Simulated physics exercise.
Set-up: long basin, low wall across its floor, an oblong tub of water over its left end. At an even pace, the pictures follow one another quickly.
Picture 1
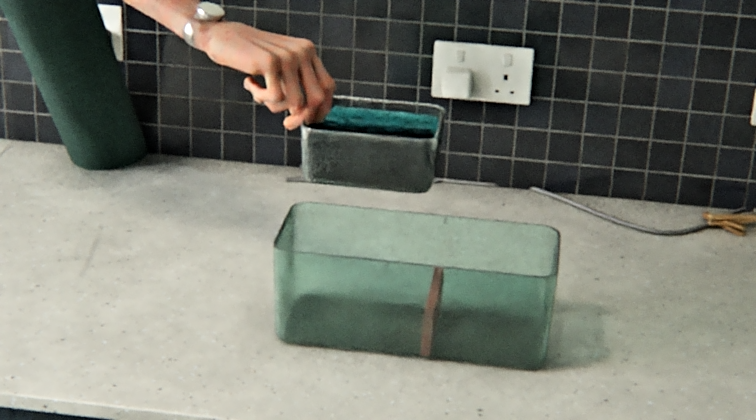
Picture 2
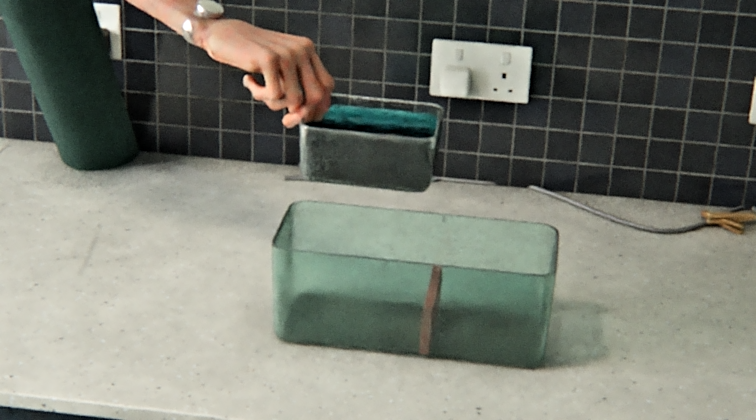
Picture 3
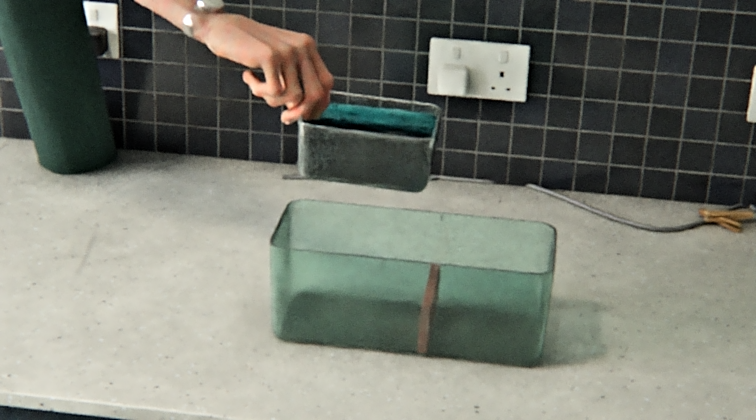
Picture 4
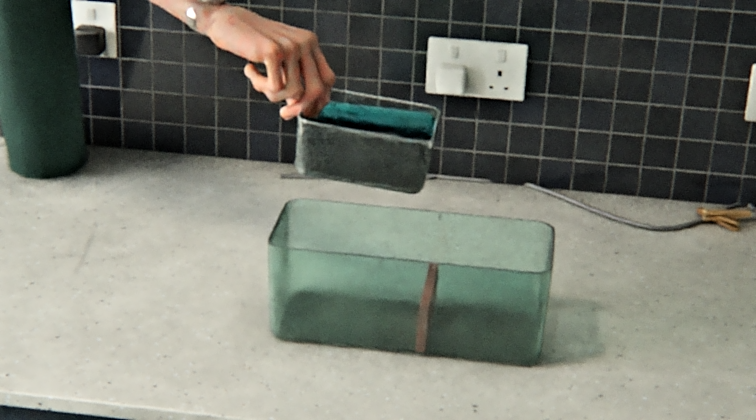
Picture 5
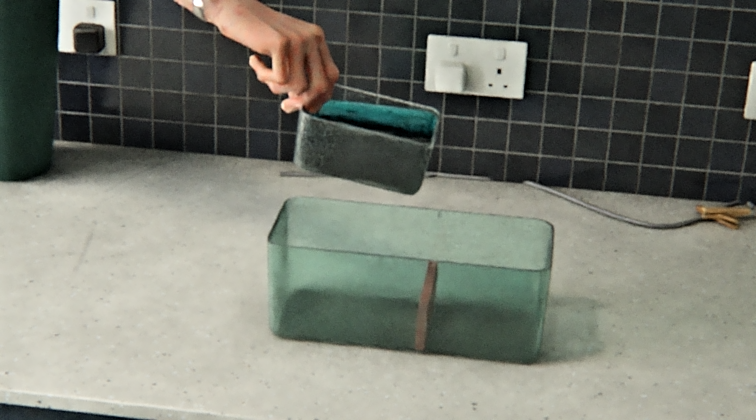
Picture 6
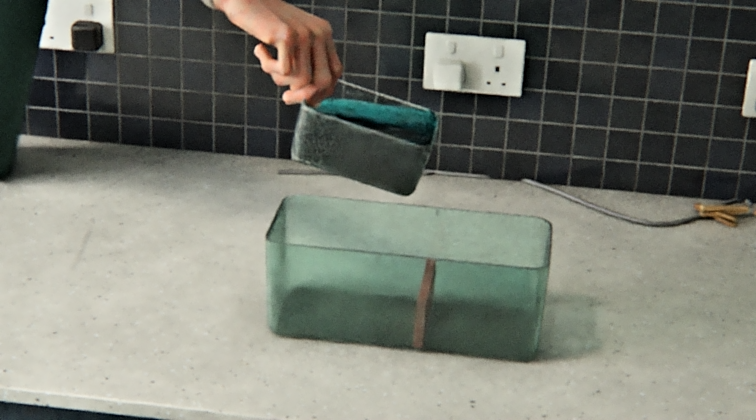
At first, a hand holds a small oblong tub of blue-green water nearly level above the left part of a long, clear green basin with a low brown divider. The hand then tilts the tub gradually, its right end dipping lower, while the dark green shape at left slides leftward toward the edge of view.
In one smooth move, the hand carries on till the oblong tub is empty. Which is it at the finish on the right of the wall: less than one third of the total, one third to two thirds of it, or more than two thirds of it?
At the finish the right of the wall has more than two thirds of the total.
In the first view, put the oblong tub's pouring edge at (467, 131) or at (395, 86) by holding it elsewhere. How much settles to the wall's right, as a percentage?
Estimate: 80 per cent, then 60 per cent.
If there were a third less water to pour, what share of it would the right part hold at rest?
Roughly 75 percent.
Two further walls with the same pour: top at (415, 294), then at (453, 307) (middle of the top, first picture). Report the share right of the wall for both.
Around 85 percent in try one and around 55 percent in try two.
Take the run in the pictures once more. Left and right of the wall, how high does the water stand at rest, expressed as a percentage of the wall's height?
Once it is still, the left part shows 10 per cent and the right part 70.
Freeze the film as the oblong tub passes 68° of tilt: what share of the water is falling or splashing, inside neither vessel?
Airborne share: Approx. 35 %.
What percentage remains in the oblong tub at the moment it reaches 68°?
I'd put it at some 30 in a hundred.
A moment on, the oblong tub is tipped part way and 32 per cent is still to pour, 0 is left of the wall and 33 right of it.
Next, the oblong tub is tipped right over and 5 per cent is still to pour, 10 is left of the wall and 75 right of it.
Then the oblong tub is tipped right over and 0 per cent is still to pour, 18 is left of the wall and 75 right of it.
Later the oblong tub is tipped right over and 0 per cent is still to pour, 18 is left of the wall and 75 right of it.
Finally, 18 per cent lies left of the wall, 75 right of it and 7 outside.
